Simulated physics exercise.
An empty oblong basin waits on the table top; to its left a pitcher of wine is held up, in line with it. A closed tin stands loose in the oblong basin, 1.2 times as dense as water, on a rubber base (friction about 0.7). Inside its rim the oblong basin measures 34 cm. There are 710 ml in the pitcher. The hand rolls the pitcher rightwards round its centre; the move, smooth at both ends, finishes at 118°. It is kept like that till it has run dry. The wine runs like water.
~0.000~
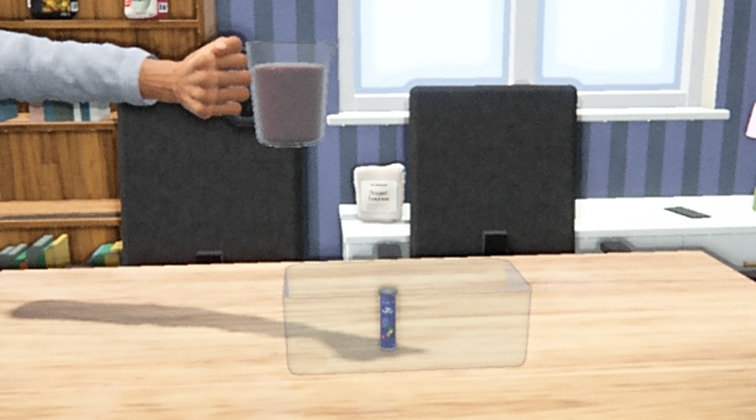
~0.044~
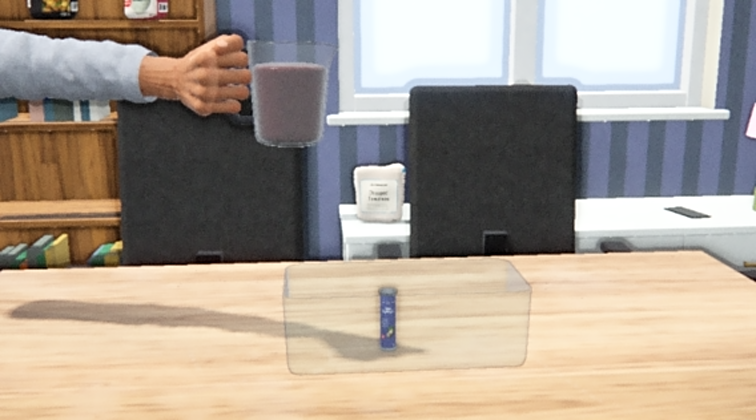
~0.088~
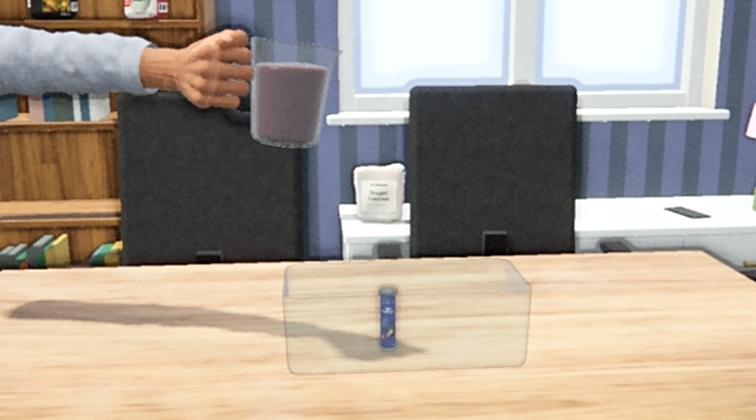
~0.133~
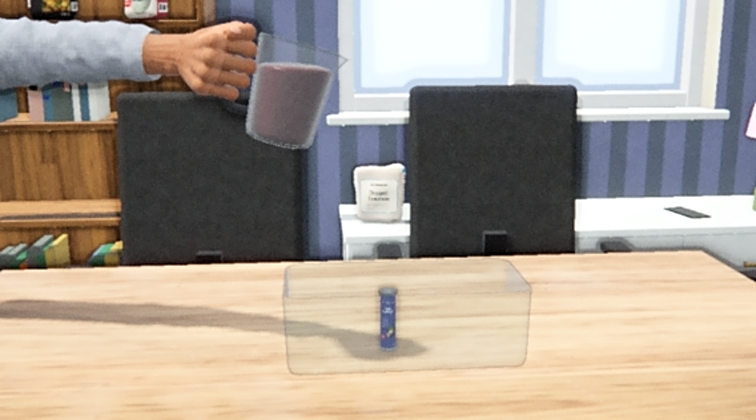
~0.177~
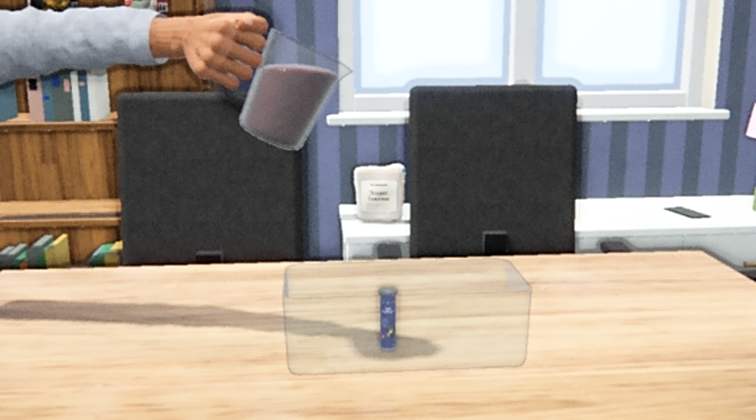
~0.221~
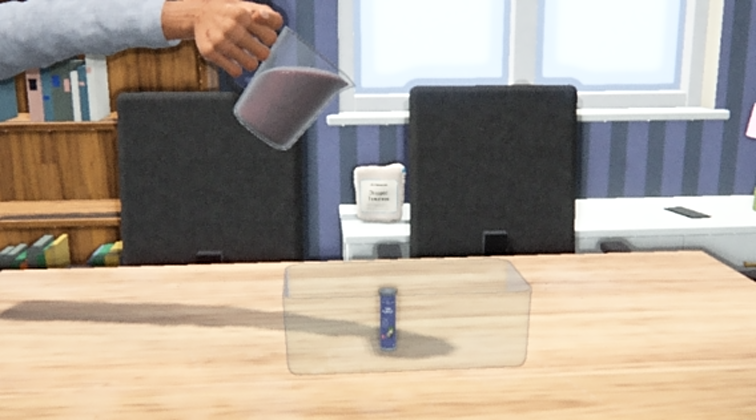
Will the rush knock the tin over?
The tin remains upright.
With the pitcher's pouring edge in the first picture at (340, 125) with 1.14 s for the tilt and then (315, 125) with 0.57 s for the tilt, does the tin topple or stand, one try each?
First it goes over; then it falls.
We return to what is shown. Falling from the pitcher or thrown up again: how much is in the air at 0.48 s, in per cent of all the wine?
About 48 per cent.
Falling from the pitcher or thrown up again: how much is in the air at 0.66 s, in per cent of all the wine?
Near 32 in a hundred.
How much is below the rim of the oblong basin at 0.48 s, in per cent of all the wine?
Near 3 in a hundred.
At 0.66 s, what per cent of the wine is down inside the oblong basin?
About 62 per cent.
Then, 0.48 s in, the tilt is 110° and 50 per cent is still to pour; the tin stands where it began.
Then, 0.66 s in, the tilt is 118° and 6 per cent is still to pour; the tin stands where it began.
Then, 0.86 s in, the tilt is 118° and 0 per cent is still to pour; the tin stands where it began.
Then, 1.07 s in, the tilt is 118° and 0 per cent is still to pour; the tin stands where it began.
Finally, the tin stands where it began.
